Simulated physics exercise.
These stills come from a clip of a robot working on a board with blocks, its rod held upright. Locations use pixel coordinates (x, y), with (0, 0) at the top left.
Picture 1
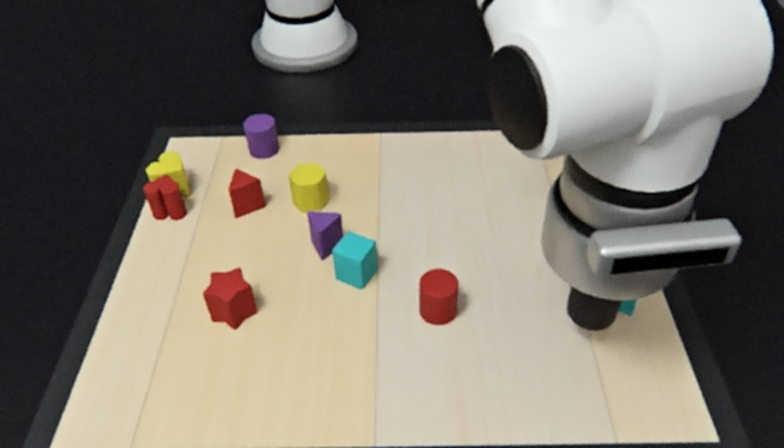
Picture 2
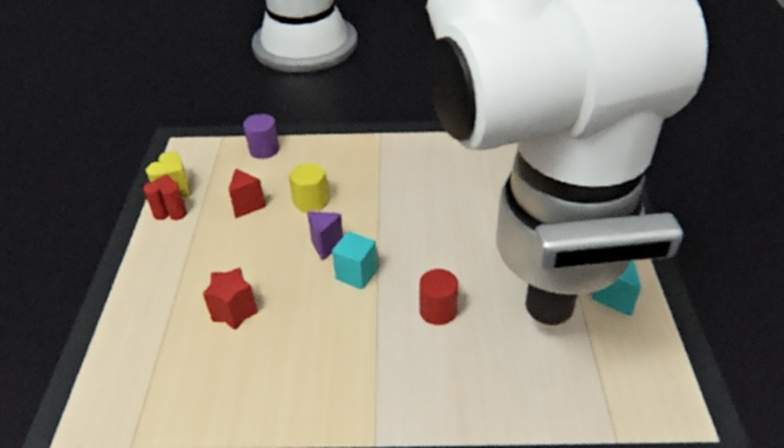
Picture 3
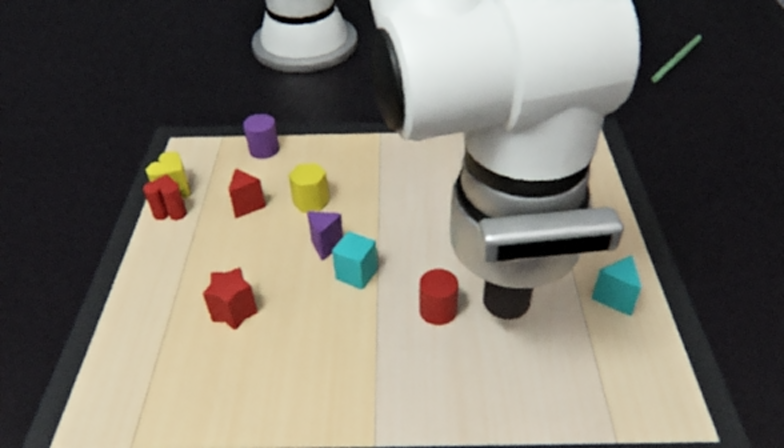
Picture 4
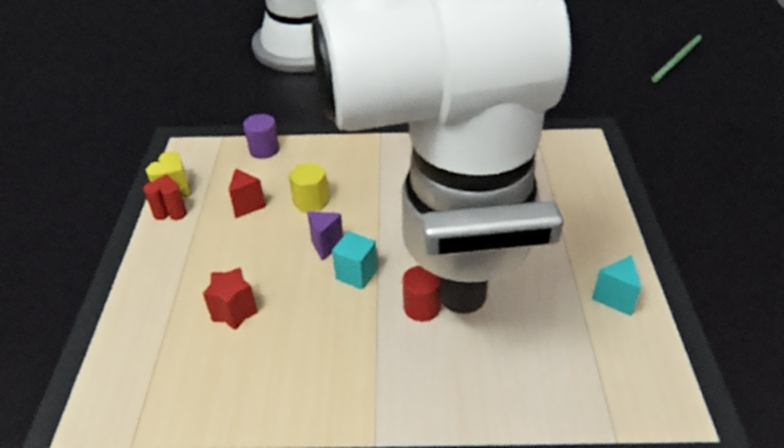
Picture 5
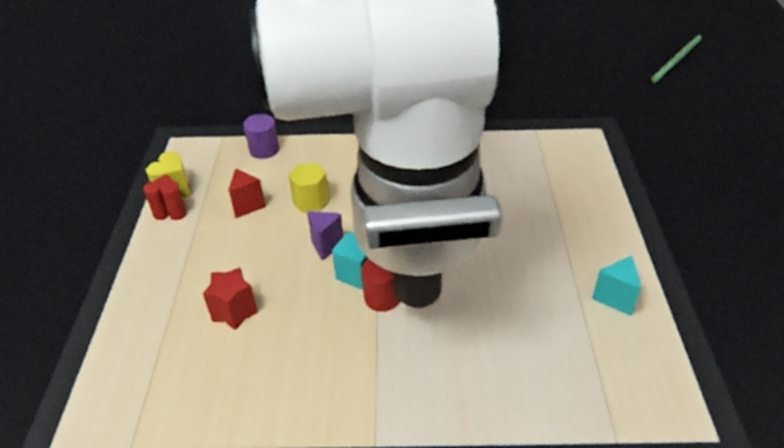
White robot arm moving left across a wooden board of coloured blocks, pushing a red cylinder left against a turquoise block.
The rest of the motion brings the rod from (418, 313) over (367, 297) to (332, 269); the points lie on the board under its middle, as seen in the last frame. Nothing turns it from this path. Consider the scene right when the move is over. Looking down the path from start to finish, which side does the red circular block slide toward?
It slides leftward.
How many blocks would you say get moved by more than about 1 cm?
My count: 3 or more.
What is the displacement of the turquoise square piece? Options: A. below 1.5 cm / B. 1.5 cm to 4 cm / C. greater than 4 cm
C: Greater than 4 cm.
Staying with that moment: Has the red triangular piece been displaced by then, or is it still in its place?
Answer: Unmoved.
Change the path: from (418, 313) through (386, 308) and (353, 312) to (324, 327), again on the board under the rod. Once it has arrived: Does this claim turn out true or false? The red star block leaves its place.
Answer: False.
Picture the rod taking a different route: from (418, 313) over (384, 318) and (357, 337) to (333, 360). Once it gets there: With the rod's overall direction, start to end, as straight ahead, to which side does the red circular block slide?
It heads right.
What follows on the original path. One third of the way, rod (382, 281); turquoise square piece (336, 237), turned 55° clockwise; red circular block (344, 262).
Two thirds of the way, rod (351, 267); purple triangular piece (318, 210), turned 45° clockwise; turquoise square piece (323, 230), turned 70° clockwise; red circular block (310, 255).
At the end, rod (329, 247); red triangular piece in place; purple triangular piece (311, 198), turned 55° clockwise; turquoise square piece (306, 216), turned 65° clockwise; red circular block (288, 249).
